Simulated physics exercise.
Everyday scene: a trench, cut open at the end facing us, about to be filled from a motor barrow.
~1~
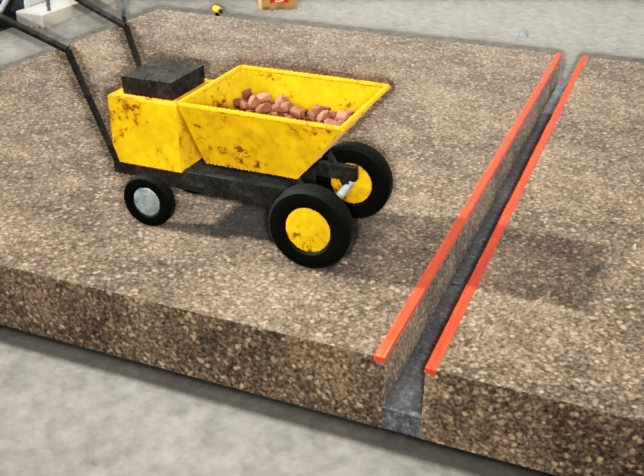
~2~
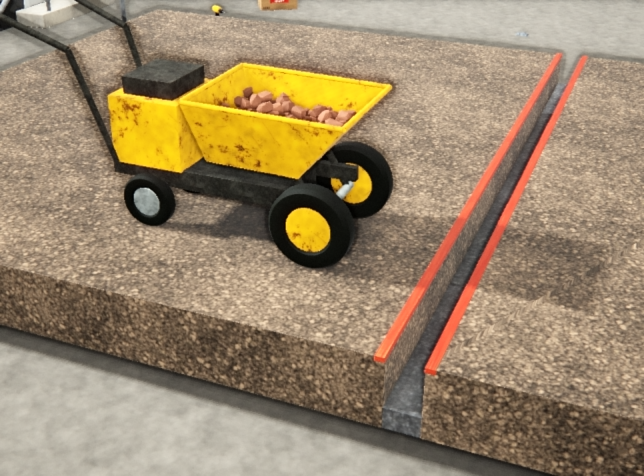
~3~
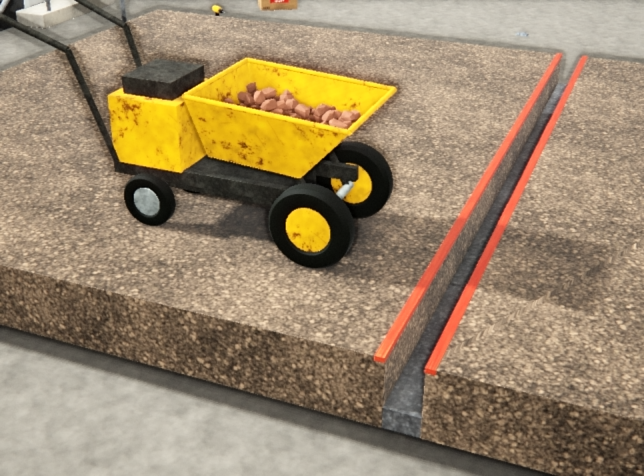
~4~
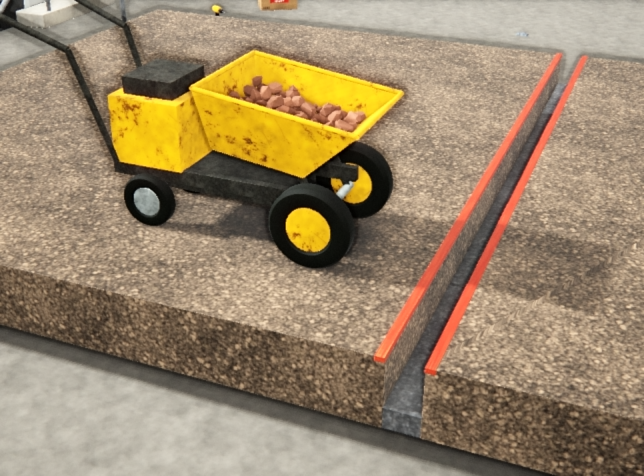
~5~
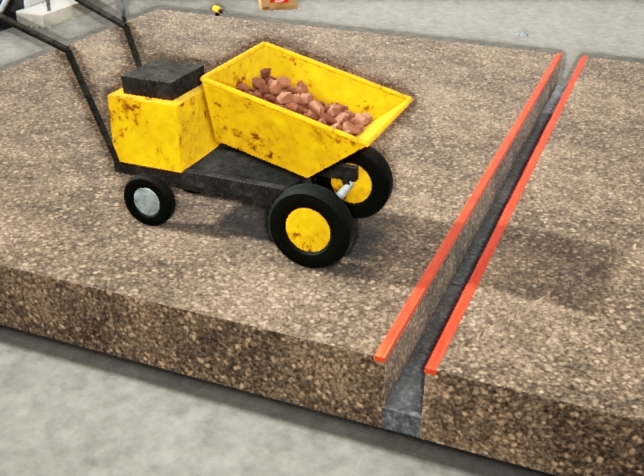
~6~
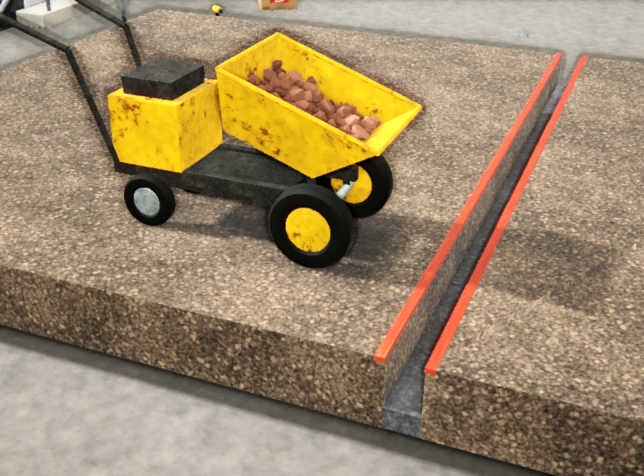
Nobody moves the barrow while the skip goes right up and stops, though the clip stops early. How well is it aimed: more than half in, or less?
The part in the trench outweighs the part outside.
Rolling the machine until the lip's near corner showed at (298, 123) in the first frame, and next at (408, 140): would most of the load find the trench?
With the lip at the first place the share is beyond one half; at the second place it is short of one half.
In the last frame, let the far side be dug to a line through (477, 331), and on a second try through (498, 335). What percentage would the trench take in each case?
First try: About 90 %; second try: About 100 %.
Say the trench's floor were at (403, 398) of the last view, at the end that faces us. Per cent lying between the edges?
About 60 percent.
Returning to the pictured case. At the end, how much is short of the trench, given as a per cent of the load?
I'd put it at some 0 per cent of the load.
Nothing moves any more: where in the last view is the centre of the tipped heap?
I'd put the middle somewhere around (467, 282).
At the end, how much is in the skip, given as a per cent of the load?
Result: Close to 0 per cent.
Soon after the last picture, skip tipped steeply; all in the skip.
A little later, skip tipped right over; most in the skip; a stray few short of the trench; about a quarter in or heaped over the trench; a stray few beyond it; a stray few falling.
Later still, skip tipped right over; a stray few in the skip; a stray few short of the trench; about two thirds in or heaped over the trench; about a third beyond it.
At rest, skip tipped right over; about two thirds in or heaped over the trench; about a third beyond it.
